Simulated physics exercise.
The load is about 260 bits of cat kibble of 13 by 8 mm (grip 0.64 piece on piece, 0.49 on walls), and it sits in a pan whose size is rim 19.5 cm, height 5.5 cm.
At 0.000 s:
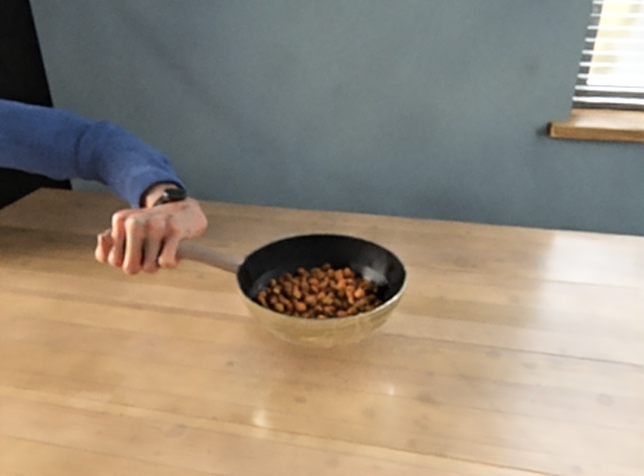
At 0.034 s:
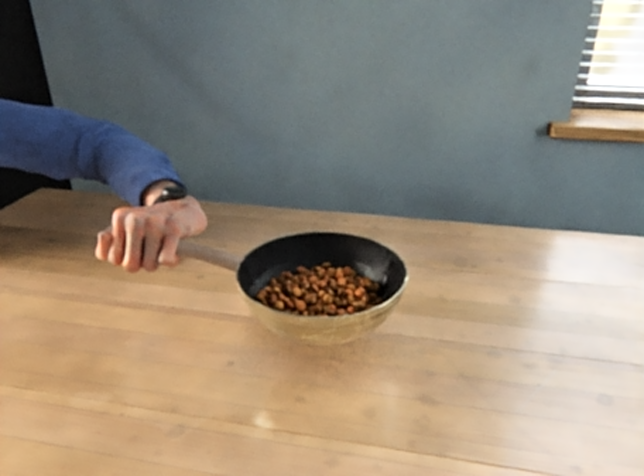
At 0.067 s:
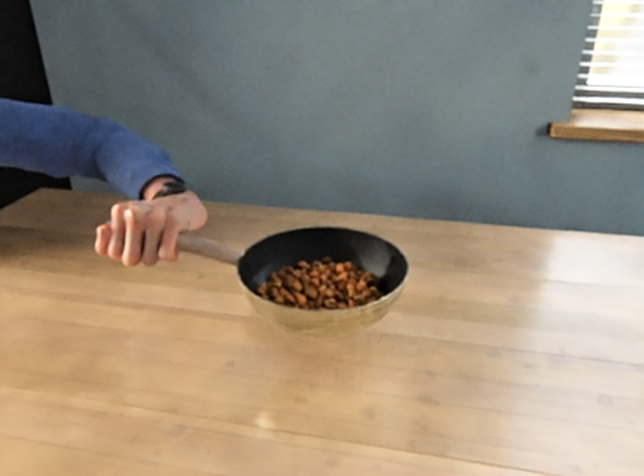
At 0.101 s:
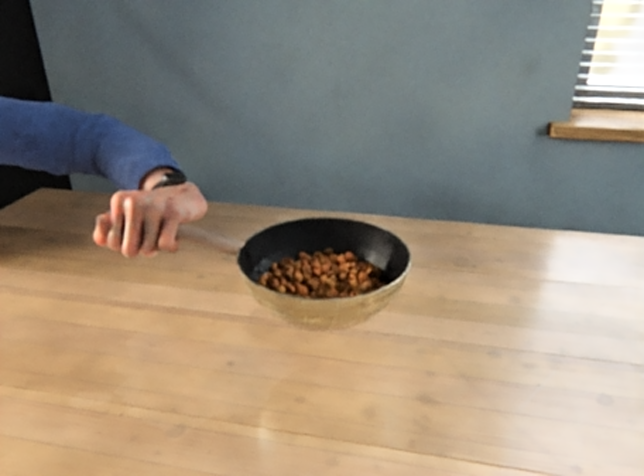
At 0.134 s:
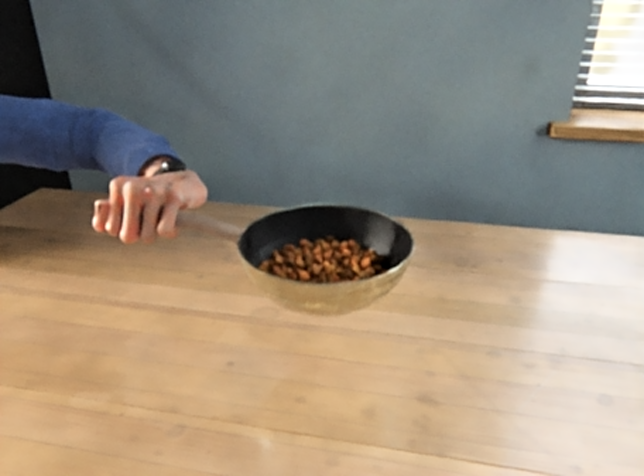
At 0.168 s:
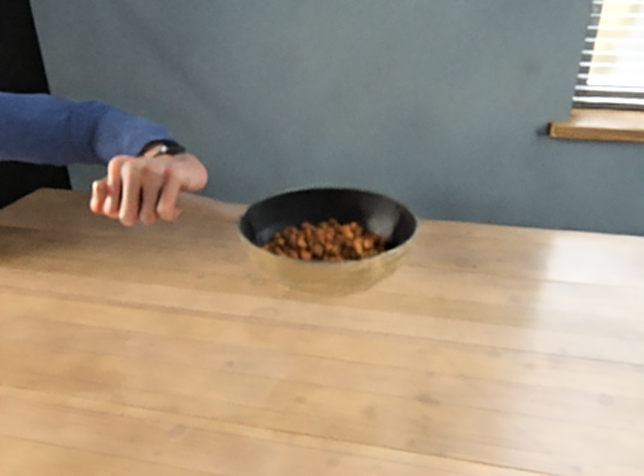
Above a wooden table, a hand lifts a pan of brown kibble slightly upward.
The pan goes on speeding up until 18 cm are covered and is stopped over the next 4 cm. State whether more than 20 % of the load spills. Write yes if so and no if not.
I write no.
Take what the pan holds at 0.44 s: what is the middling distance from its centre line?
Roughly 5.0 cm.
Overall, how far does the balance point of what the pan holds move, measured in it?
I'd put it at about 2.5 cm.
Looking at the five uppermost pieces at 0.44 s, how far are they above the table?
Estimate: Near 34 cm.
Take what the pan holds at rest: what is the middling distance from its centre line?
About 5.0 cm.
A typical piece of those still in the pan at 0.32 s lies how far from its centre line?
The answer is about 4.5 cm.
After 0.32 s, pan 100 %; middle of the pieces not yet landed near (347, 112).
Then, at 0.44 s, pan 100 %; middle of the pieces not yet landed near (367, 72).
After 0.56 s, pan 100 %; middle of the pieces not yet landed near (371, 119).
Then, at 0.67 s, pan 100 %; middle of the pieces not yet landed near (369, 121).
In the end, at 1.1 s, pan 100 %.
